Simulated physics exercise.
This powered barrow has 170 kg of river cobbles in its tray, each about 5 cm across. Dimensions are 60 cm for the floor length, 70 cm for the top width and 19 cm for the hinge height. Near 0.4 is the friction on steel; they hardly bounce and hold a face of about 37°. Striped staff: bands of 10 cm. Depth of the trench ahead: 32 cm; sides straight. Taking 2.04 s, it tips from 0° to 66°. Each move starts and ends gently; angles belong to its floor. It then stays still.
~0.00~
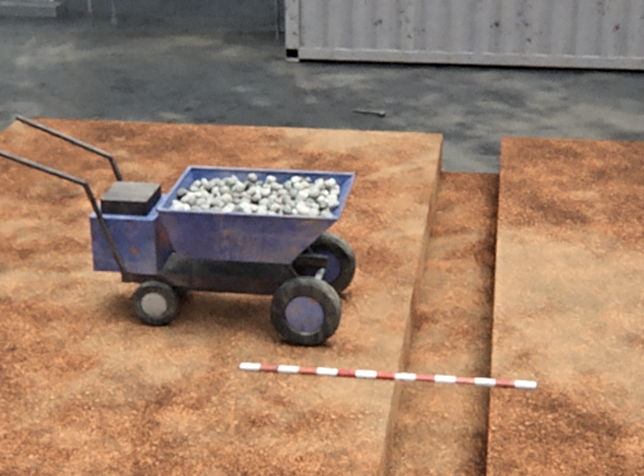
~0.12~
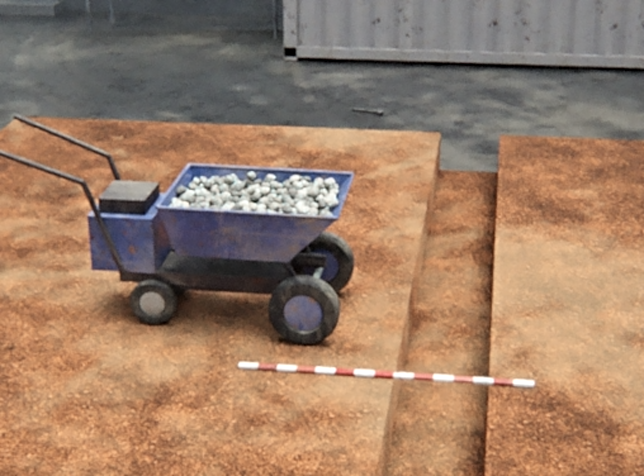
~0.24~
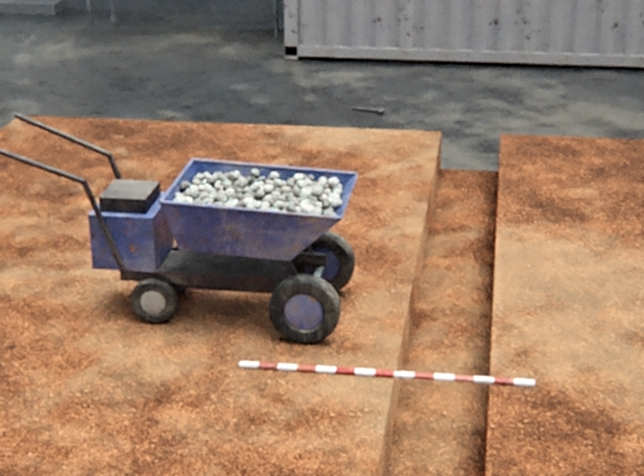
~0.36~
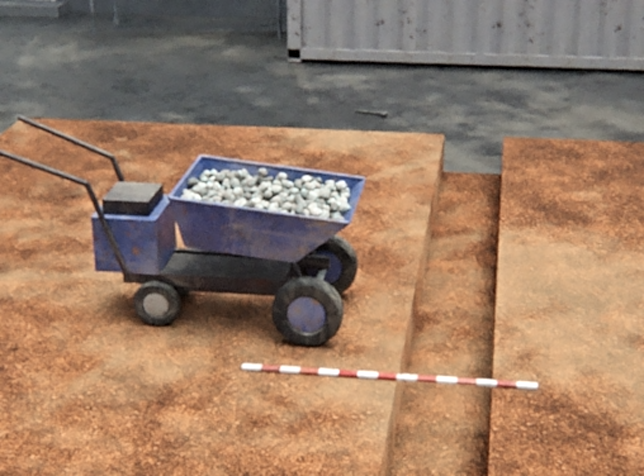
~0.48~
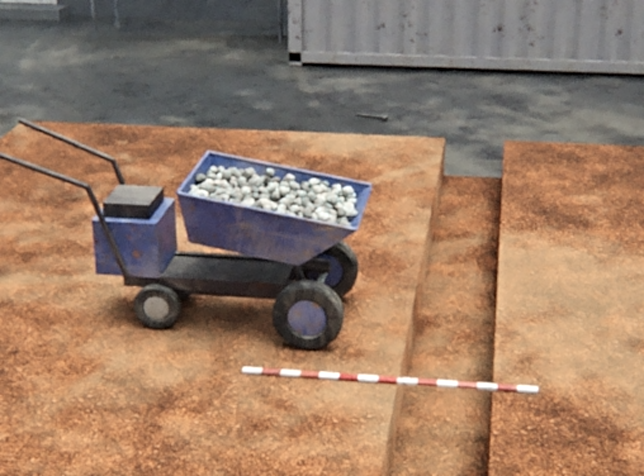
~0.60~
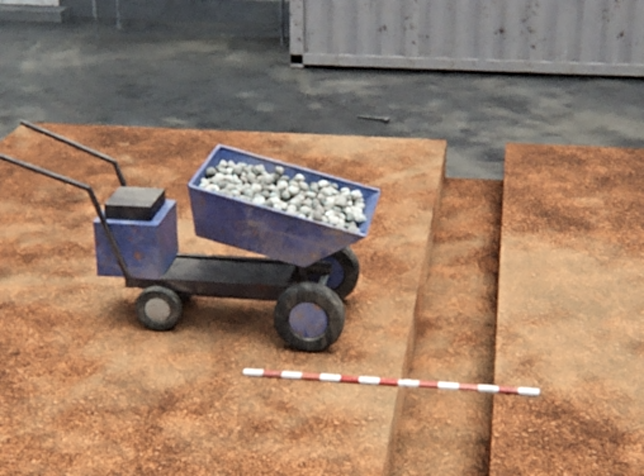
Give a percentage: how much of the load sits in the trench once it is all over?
99 %.
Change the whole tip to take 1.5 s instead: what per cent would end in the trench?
Close to 95 per cent then.
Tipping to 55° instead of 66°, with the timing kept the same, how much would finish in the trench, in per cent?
Trench share: Approx. 75%.
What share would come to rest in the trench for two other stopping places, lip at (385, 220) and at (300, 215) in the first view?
Close to 55 percent in the first case, 95 percent in the second.
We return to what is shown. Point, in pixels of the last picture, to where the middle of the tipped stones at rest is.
(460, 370).
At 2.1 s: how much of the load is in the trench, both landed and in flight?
About 55 per cent by then.
After 1.5 s the floor is at 56°; 99 % in the tray, 1 % in the trench; the foremost stones are at (425, 274).
After 2.1 s the floor is at 66°; 43 % in the tray, 57 % in the trench; the foremost stones are at (503, 350).
After 2.5 s the floor is at 66°; 19 % in the tray, 80 % in the trench, 1 % past the trench; the foremost stones are at (540, 332).
After 4.4 s the floor is at 66°; 0 % in the tray, 99 % in the trench, 1 % past the trench; the foremost stones are at (560, 334).
